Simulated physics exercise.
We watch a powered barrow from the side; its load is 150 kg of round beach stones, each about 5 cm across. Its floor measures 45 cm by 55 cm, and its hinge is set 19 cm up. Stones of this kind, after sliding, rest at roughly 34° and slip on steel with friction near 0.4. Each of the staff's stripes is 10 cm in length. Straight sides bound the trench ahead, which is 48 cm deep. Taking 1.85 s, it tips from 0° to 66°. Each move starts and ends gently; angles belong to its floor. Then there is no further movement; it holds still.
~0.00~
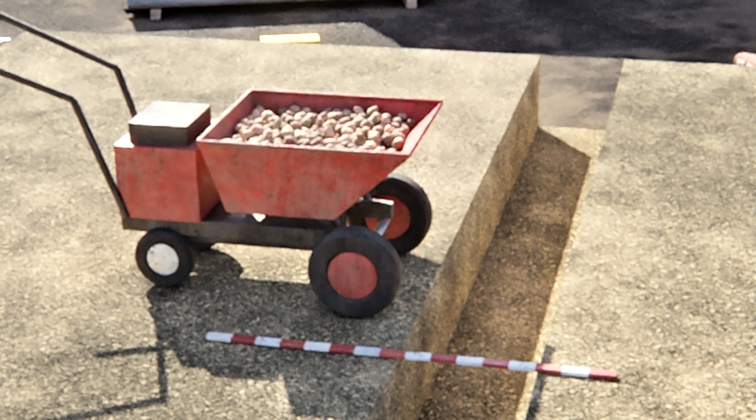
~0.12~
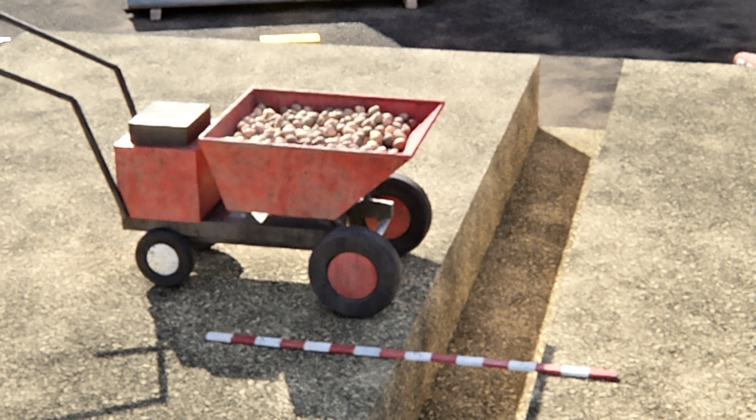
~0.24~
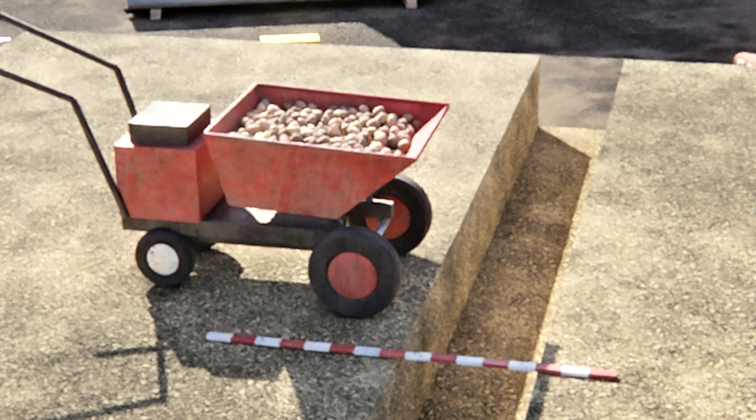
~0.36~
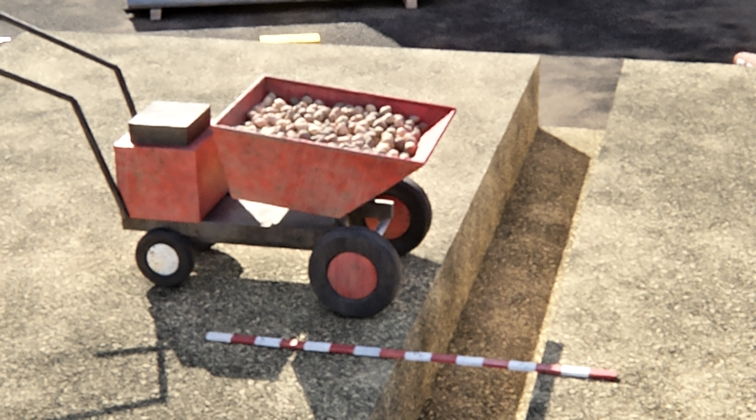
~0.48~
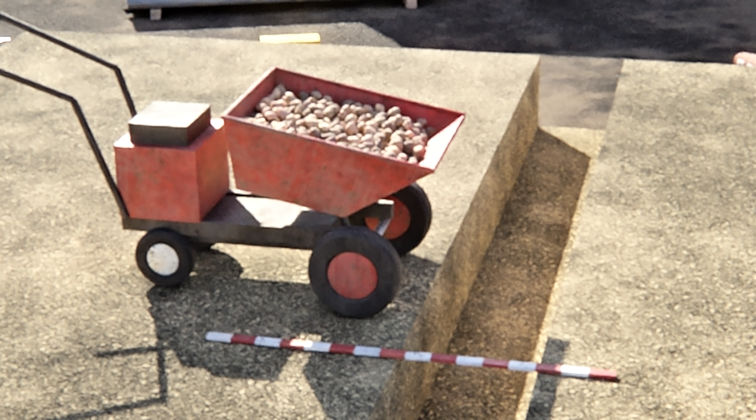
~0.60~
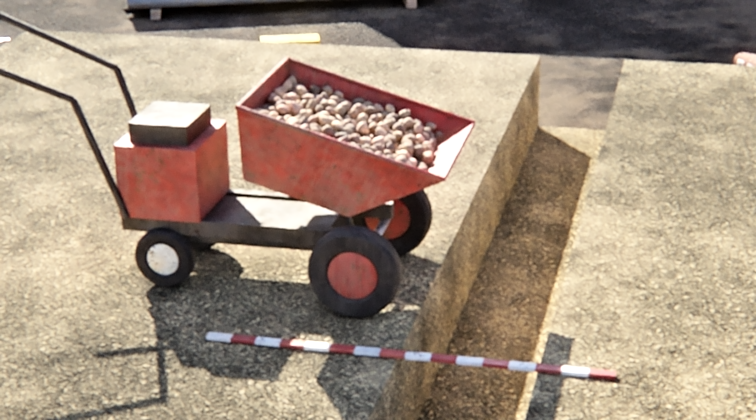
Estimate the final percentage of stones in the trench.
I would say 60 percent.
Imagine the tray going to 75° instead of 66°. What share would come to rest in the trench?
With that change, near 70 per cent.
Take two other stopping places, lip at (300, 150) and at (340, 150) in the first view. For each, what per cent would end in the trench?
Estimates: 100 % then 100 %.
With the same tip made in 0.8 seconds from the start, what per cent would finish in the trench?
I'd put it at some 45 in a hundred.
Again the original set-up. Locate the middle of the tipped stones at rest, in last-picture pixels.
Their middle is at about (541, 378).
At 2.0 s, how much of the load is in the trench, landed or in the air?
By that point it's something like 35 in a hundred.
After 1.4 s the floor is at 56°; 99 % in the tray, 1 % in the trench; the foremost stones are at (521, 233).
After 2.0 s the floor is at 66°; 39 % in the tray, 35 % in the trench, 27 % past the trench; the foremost stones are at (675, 306).
After 2.3 s the floor is at 66°; 11 % in the tray, 50 % in the trench, 39 % past the trench; the foremost stones are at (754, 315).
After 4.2 s the floor is at 66°; 0 % in the tray, 60 % in the trench, 40 % past the trench; the foremost stones are past the picture's edge.
